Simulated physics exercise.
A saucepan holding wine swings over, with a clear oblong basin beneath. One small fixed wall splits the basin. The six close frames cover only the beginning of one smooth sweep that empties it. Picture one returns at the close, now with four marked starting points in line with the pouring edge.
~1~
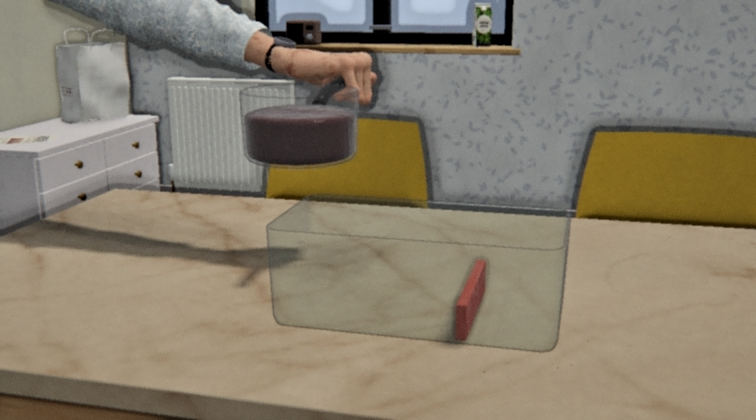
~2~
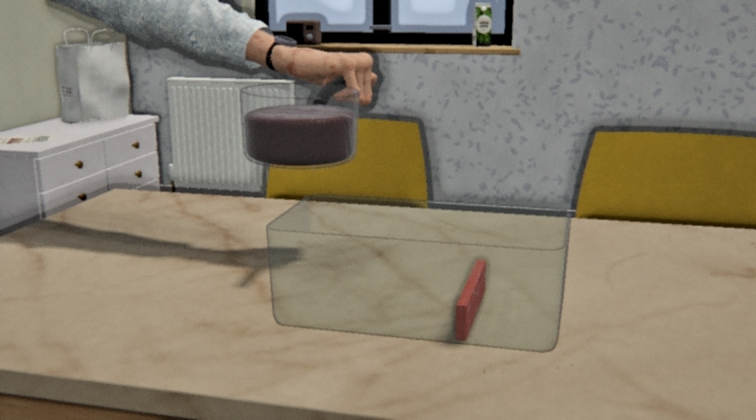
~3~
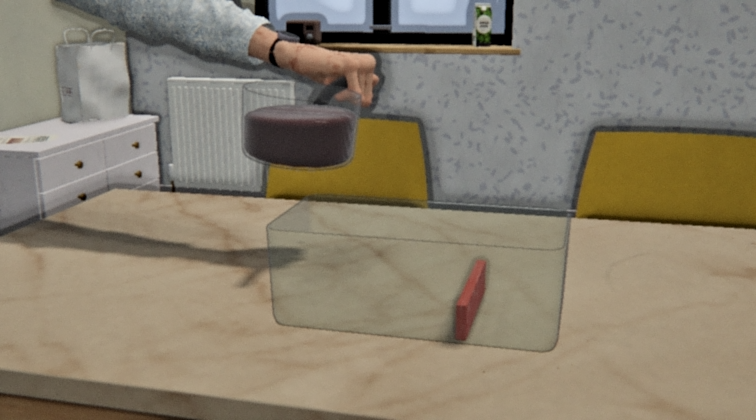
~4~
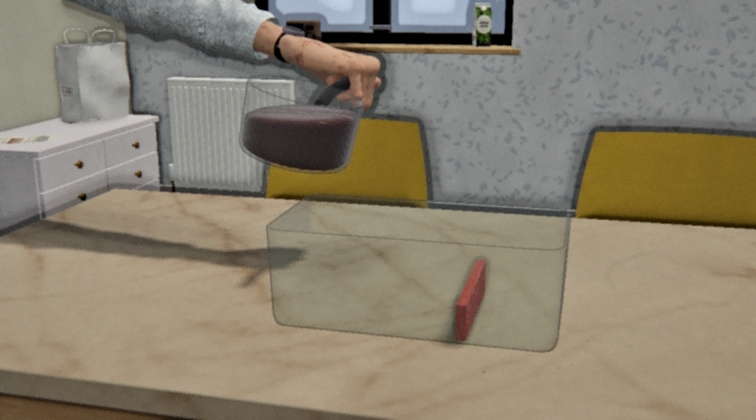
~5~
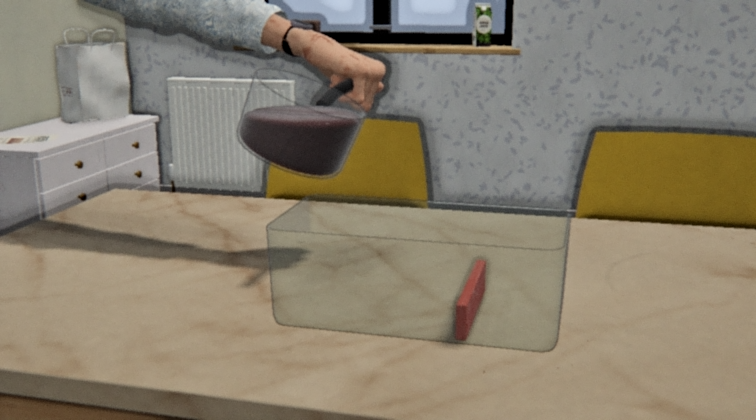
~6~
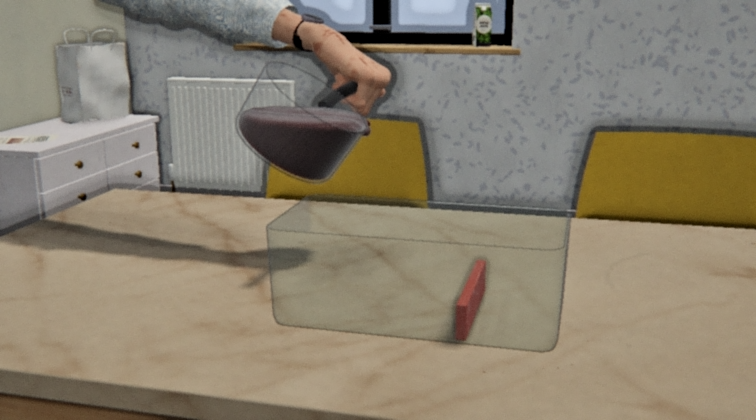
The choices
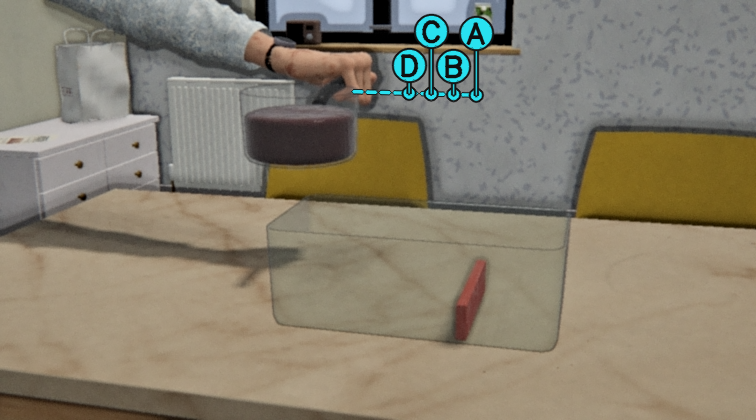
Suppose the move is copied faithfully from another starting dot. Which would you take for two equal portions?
C works best here.
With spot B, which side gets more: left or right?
The right side.
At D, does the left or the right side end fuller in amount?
More ends on the left.
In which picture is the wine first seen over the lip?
In picture 6.
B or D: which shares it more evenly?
It is B.
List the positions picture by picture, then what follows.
In the first frame, upright, lip at (353, 91); basin from (274, 322) to (558, 351); top of the wall at (472, 281); nothing has left yet.
In the second frame, upright, lip at (354, 93); nothing has left yet.
In the third frame, tipped about 6°, lip at (357, 98); nothing has left yet.
In the fourth frame, tipped about 13°, lip at (360, 106); nothing has left yet.
In the fifth frame, tipped about 23°, lip at (362, 117); nothing has left yet.
In the sixth frame, tipped about 35°, lip at (363, 130); wine is over the lip, down to (363, 130).
On the marked copy, A at (476, 95); B at (453, 94); C at (431, 93); D at (409, 93).
With A, about 31 % ends left of the wall and 69 % right of it.
With B, about 32 % ends left of the wall and 67 % right of it.
With C, about 52 % ends left of the wall and 47 % right of it.
With D, about 82 % ends left of the wall and 17 % right of it.
